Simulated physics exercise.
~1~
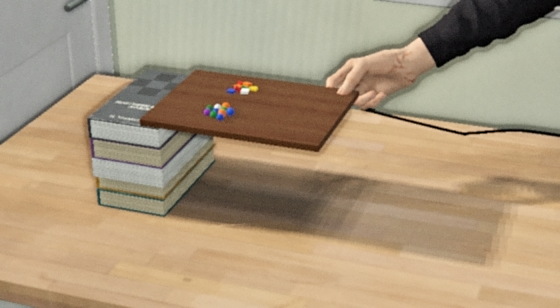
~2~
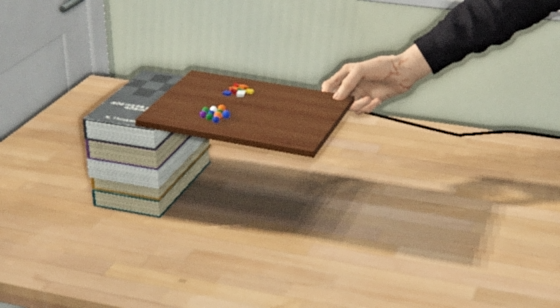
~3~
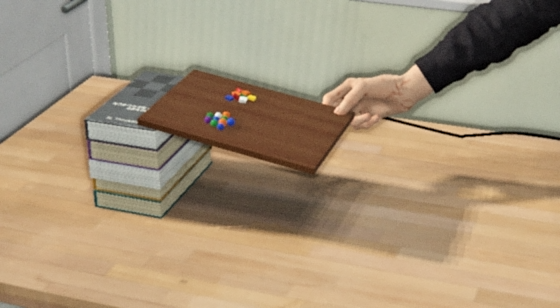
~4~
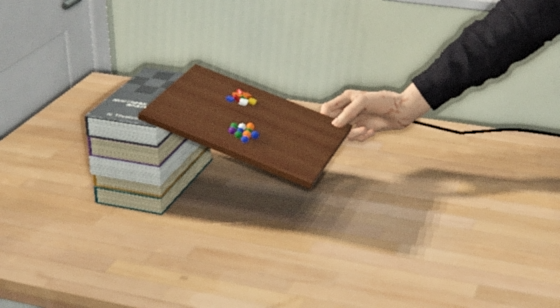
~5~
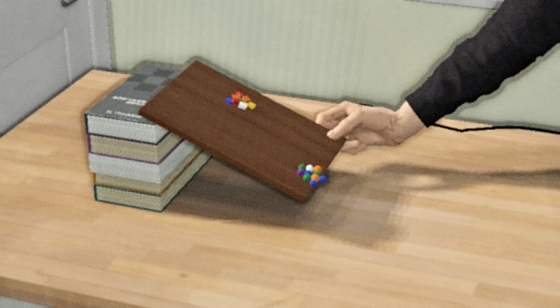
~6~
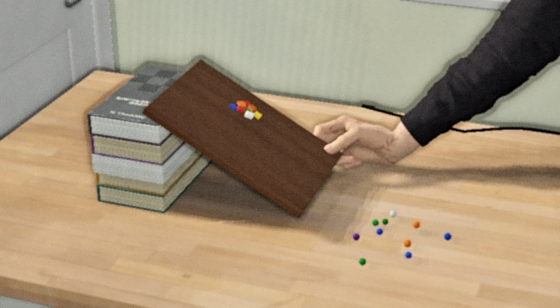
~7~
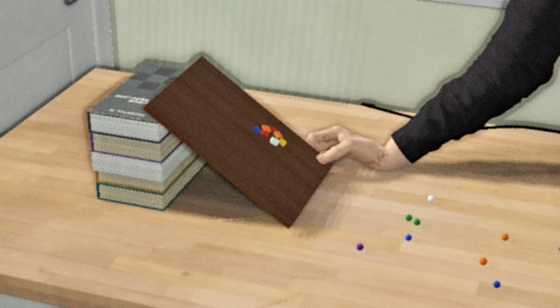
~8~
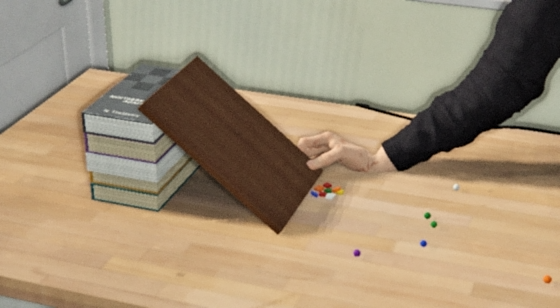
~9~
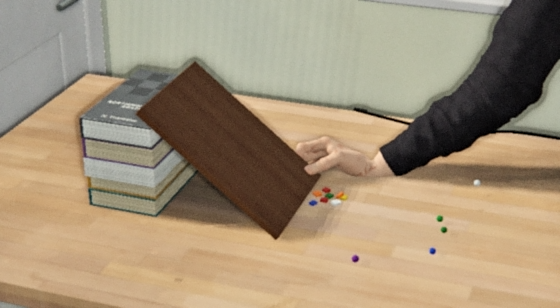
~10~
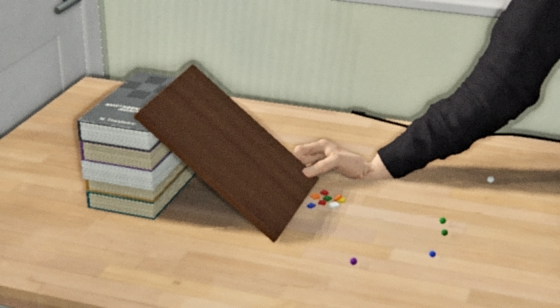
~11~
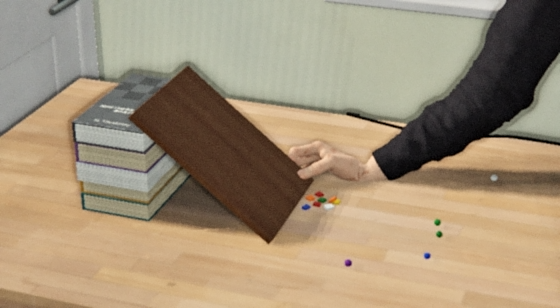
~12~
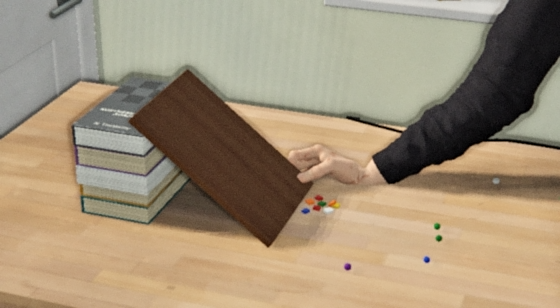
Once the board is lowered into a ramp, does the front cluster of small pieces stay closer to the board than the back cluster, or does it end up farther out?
The front cluster ends up farther out, spread across the wooden surface to the right, while the back cluster settles close to the foot of the board.
